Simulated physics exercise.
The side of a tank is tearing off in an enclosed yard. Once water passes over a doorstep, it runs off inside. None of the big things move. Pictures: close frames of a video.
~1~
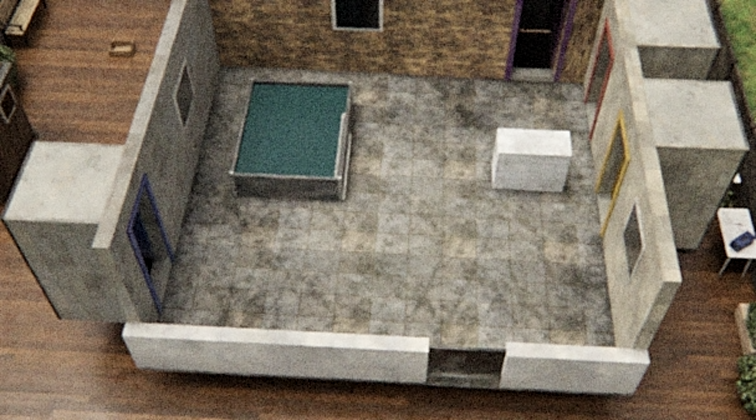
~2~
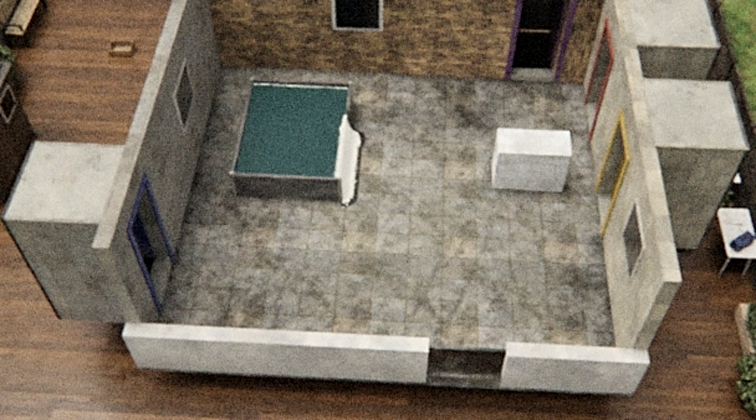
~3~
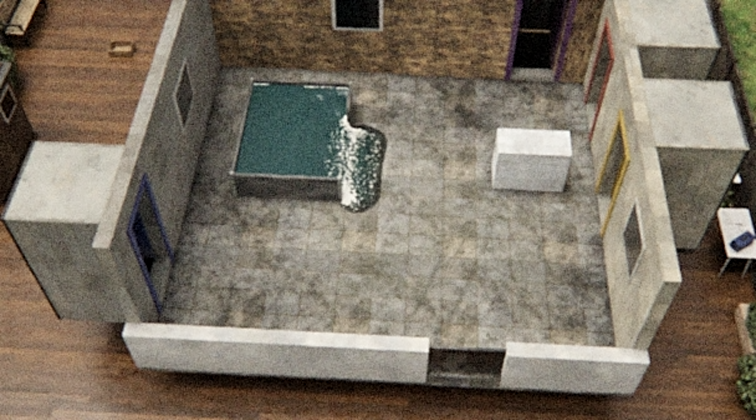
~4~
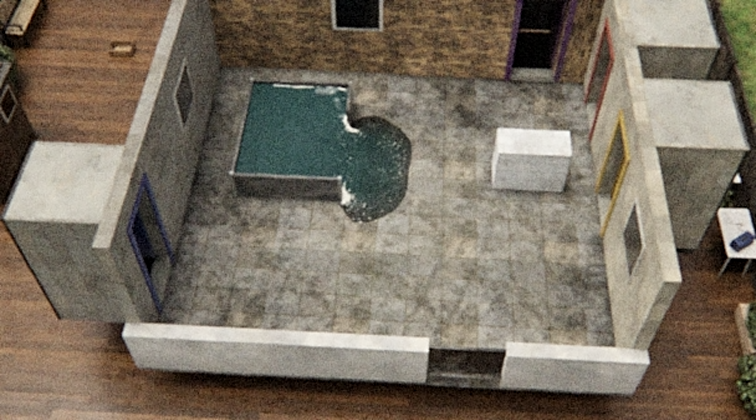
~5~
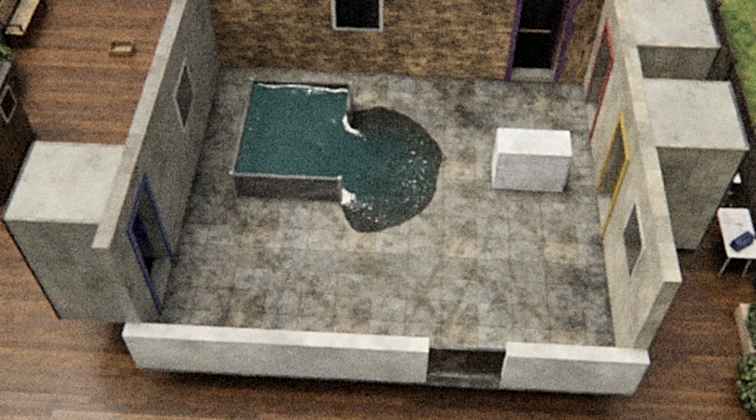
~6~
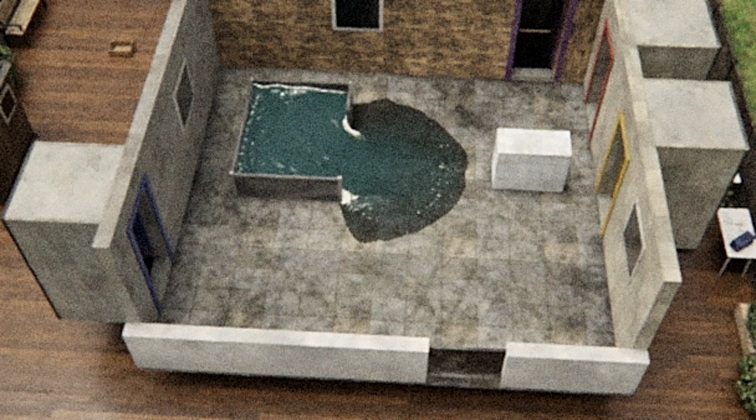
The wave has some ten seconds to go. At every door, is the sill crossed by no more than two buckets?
The purple door: Yes, it stays at two or less. The yellow door: No, more than that crosses. The blue door: Yes, it stays at two or less. The red door: No, more than that crosses.
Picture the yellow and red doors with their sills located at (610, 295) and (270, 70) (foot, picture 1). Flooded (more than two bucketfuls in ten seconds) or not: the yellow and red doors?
Yellow: Gets flooded; red: Does not flood.
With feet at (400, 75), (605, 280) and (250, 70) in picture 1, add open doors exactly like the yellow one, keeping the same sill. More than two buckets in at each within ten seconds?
First stays short of it, second crosses the line, third stays short of it.
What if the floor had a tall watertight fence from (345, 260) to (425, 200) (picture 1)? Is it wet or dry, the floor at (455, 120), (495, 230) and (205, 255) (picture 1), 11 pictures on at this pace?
Taking the points in order, they are inundated, inundated and high and dry.
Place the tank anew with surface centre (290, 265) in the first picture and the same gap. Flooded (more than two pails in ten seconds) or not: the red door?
My answer is that the red door ends up beneath.
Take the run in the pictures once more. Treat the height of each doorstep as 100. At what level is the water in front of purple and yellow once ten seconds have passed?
Some 40 percent, then some 190 percent.
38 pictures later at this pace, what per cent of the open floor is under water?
I reckon around 60 %.
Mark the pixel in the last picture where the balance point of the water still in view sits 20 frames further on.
Close to (435, 193).
A moment on, water covers 25 % of the floor; the purple door not reached, the yellow door not reached, the blue door not reached, the red door not reached.
Next, water covers 45 % of the floor; the purple door not reached, the yellow door under two buckets in, the blue door not reached, the red door under two buckets in.
Then, water covers 55 % of the floor; the purple door wet at the sill, nothing in, the yellow door over two buckets in, the blue door not reached, the red door over two buckets in.
Later, water covers 60 % of the floor; the purple door under two buckets in, the yellow door far over two buckets in, the blue door not reached, the red door far over two buckets in.
In the end, water covers 90 % of the floor; the purple door under two buckets in, the yellow door far over two buckets in, the blue door wet at the sill, nothing in, the red door far over two buckets in.
